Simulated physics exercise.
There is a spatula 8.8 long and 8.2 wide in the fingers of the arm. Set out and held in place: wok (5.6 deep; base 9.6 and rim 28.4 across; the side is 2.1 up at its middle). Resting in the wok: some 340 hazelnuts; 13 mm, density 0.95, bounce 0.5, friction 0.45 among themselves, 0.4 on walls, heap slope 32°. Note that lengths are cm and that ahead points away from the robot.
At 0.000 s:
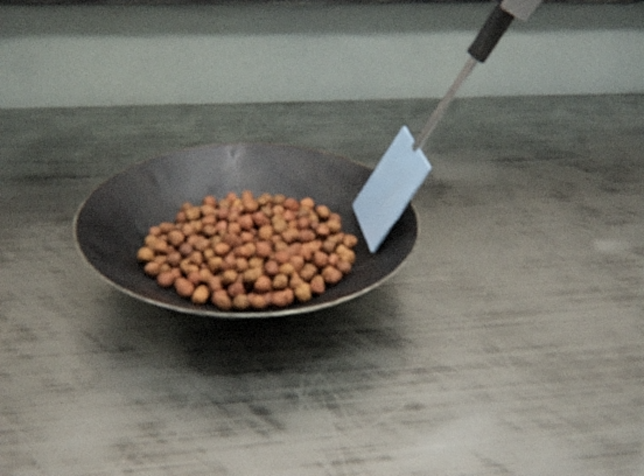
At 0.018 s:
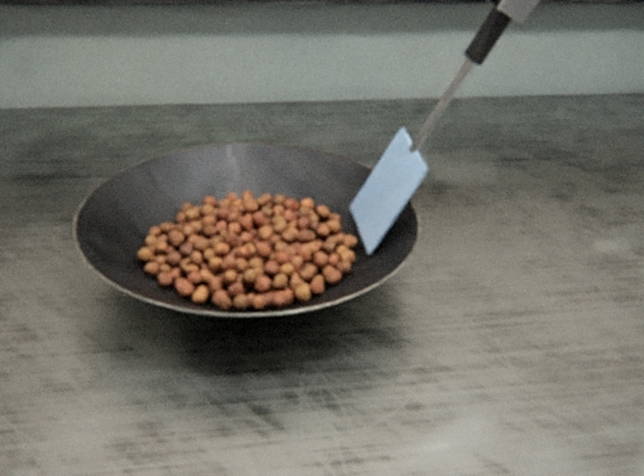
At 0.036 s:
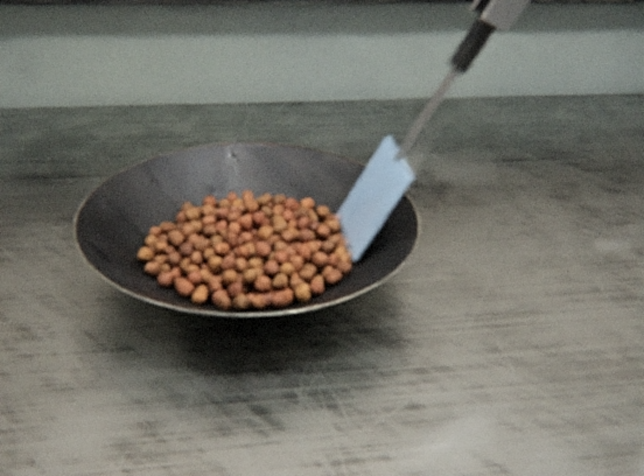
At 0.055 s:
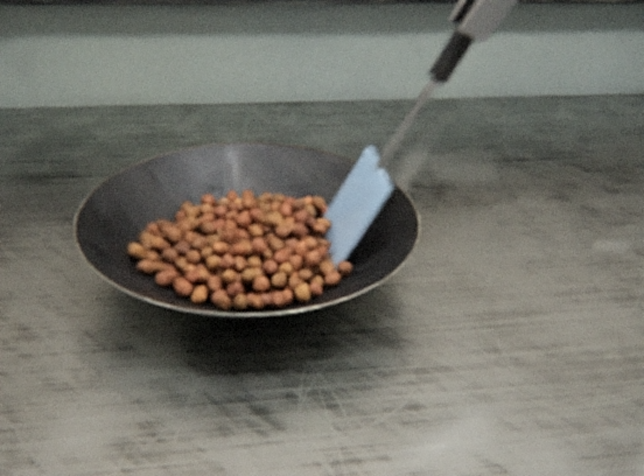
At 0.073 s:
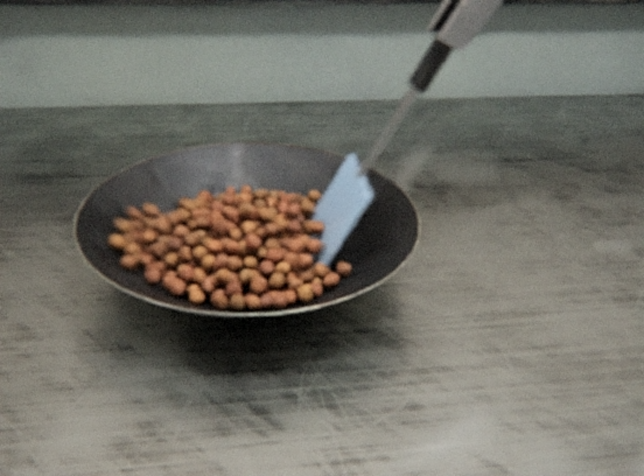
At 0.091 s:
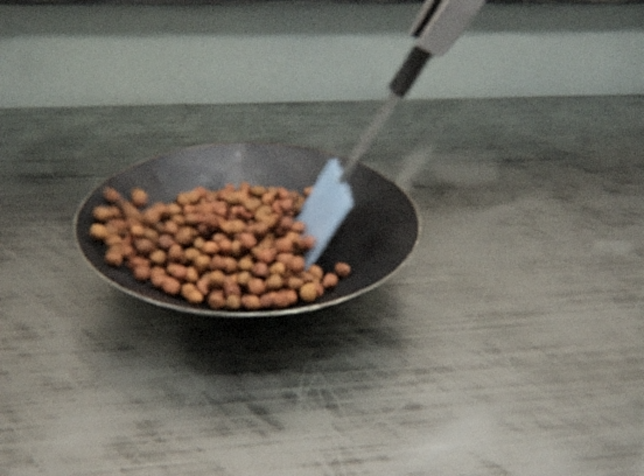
A pale blue spatula, gripped by a robot arm, moved in from the right side of a dark wok and pushed into the heap of hazelnuts, shoving many of them leftward up the opposite side.
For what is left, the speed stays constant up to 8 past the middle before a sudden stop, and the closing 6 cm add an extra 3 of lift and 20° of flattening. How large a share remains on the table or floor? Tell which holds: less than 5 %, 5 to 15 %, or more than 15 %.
What holds is more than 15 %.
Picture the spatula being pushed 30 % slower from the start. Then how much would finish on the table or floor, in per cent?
It would be near 15 per cent.
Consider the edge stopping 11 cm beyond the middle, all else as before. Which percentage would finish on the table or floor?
Then about 55 per cent.
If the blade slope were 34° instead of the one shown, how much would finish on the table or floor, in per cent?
I'd expect near 25 percent then.
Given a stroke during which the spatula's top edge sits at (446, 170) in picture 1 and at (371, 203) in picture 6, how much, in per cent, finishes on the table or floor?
Roughly 25 percent ends up there.
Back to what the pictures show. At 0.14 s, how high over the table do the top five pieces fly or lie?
Roughly 7 cm.
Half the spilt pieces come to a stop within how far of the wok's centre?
Roughly 28 centimetres.
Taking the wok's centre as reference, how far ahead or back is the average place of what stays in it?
It sits near 3.5 centimetres ahead of centre.
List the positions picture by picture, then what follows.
In the first frame, the spatula top edge at (417, 146), sloping 62°; upper third of the load around (249, 239), from x 145 to 350, top at y 200; 339 in the wok.
In the second frame, the spatula top edge at (414, 148), sloping 62°; upper third of the load around (249, 239), from x 145 to 350, top at y 200.
In the third frame, the spatula top edge at (399, 156), sloping 62°; upper third of the load around (250, 239), from x 145 to 345, top at y 200.
In the fourth frame, the spatula top edge at (380, 166), sloping 62°; upper third of the load around (248, 236), from x 135 to 345, top at y 195.
In the fifth frame, the spatula top edge at (361, 174), sloping 62°; upper third of the load around (229, 229), from x 120 to 345, top at y 195.
In the sixth frame, the spatula top edge at (342, 179), sloping 62°; upper third of the load around (211, 228), from x 100 to 340, top at y 190; 339 in the wok.
After 0.14 s, sloping 62°, highest piece 8 above the table; 335 in the wok, 4 on the blade or in flight.
After 0.18 s, sloping 54°, highest piece 9 above the table; 324 in the wok, 15 on the blade or in flight.
After 0.40 s, sloping 42°, highest piece 10 above the table; 204 in the wok, 113 on the table or floor, 22 on the blade or in flight.
After 1.45 s, sloping 42°, highest piece 5 above the table; 203 in the wok, 136 on the table or floor.
In the end, 203 in the wok, 136 on the table or floor. That is 40 % on the table or floor.
